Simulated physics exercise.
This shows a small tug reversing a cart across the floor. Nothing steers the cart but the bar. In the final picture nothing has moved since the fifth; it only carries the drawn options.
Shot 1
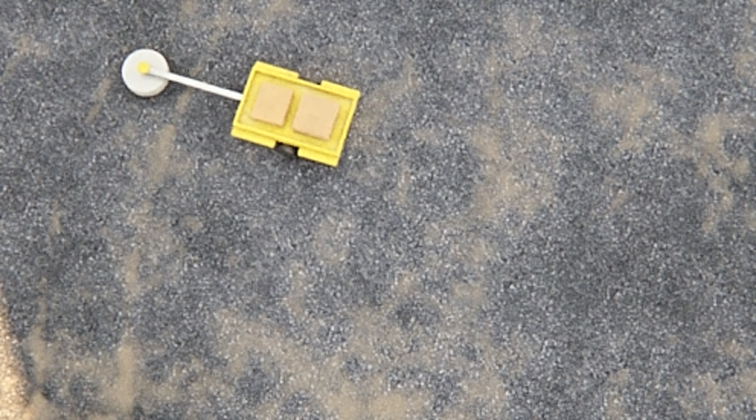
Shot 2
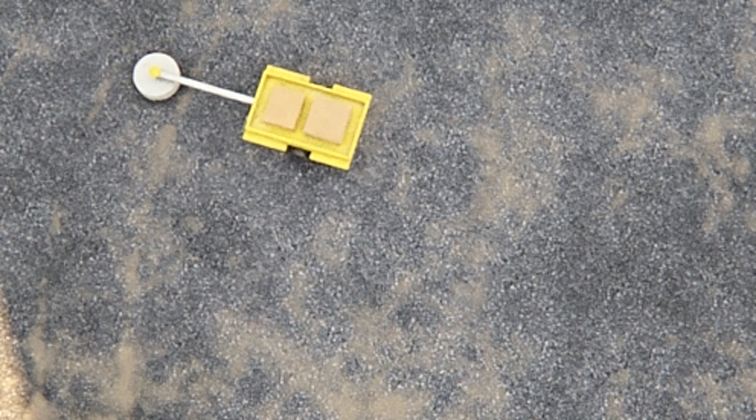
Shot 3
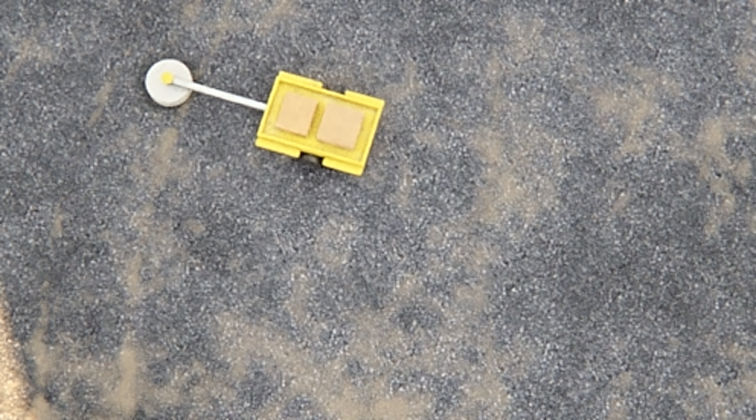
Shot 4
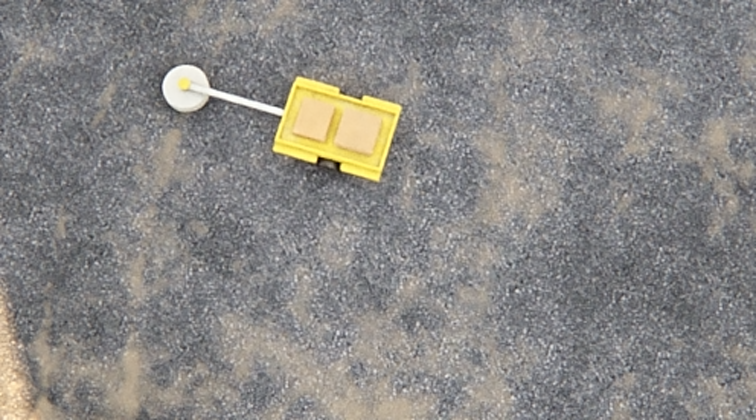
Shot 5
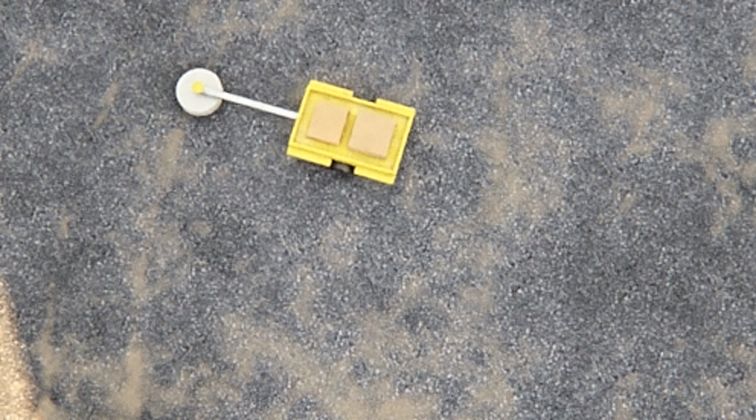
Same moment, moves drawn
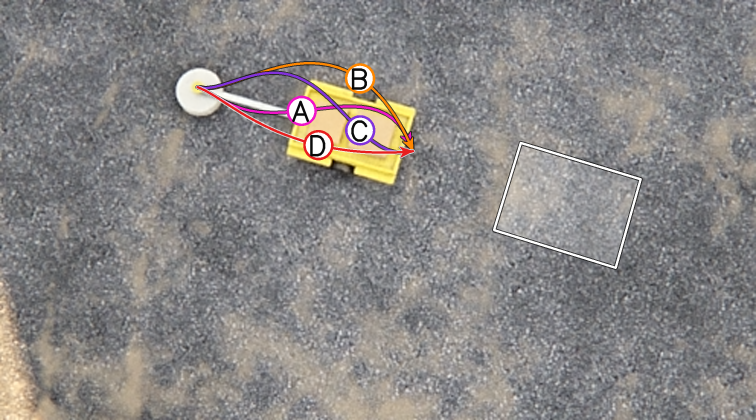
On a speckled grey floor with tan patches, a small round white tug reverses a yellow cart rightward and slightly down.
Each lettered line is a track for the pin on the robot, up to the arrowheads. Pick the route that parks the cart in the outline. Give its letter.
The cart ends in the outline on A.
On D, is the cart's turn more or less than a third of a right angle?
Less than that.
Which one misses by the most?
The widest miss is B.
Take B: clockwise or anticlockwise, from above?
On that route, clockwise.
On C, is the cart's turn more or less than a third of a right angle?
It turns less than that.
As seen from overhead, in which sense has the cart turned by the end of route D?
On that route, anticlockwise.
On the marked copy, A from (198, 87) via (310, 110) to (411, 146); B from (198, 87) via (330, 65) to (413, 151); C from (198, 87) via (312, 85) to (413, 151); D from (198, 87) via (302, 141) to (413, 151); the bay at (568, 205).
With A. Early on, robot (277, 117), cart (433, 151).
Further on, robot (362, 111), cart (508, 176).
At the end, robot (413, 155), cart (569, 204); the cart stands in the bay.
As for the rest, B leaves the cart at (520, 276), out of the bay; C leaves the cart at (551, 242), out of the bay; D leaves the cart at (577, 153), out of the bay.
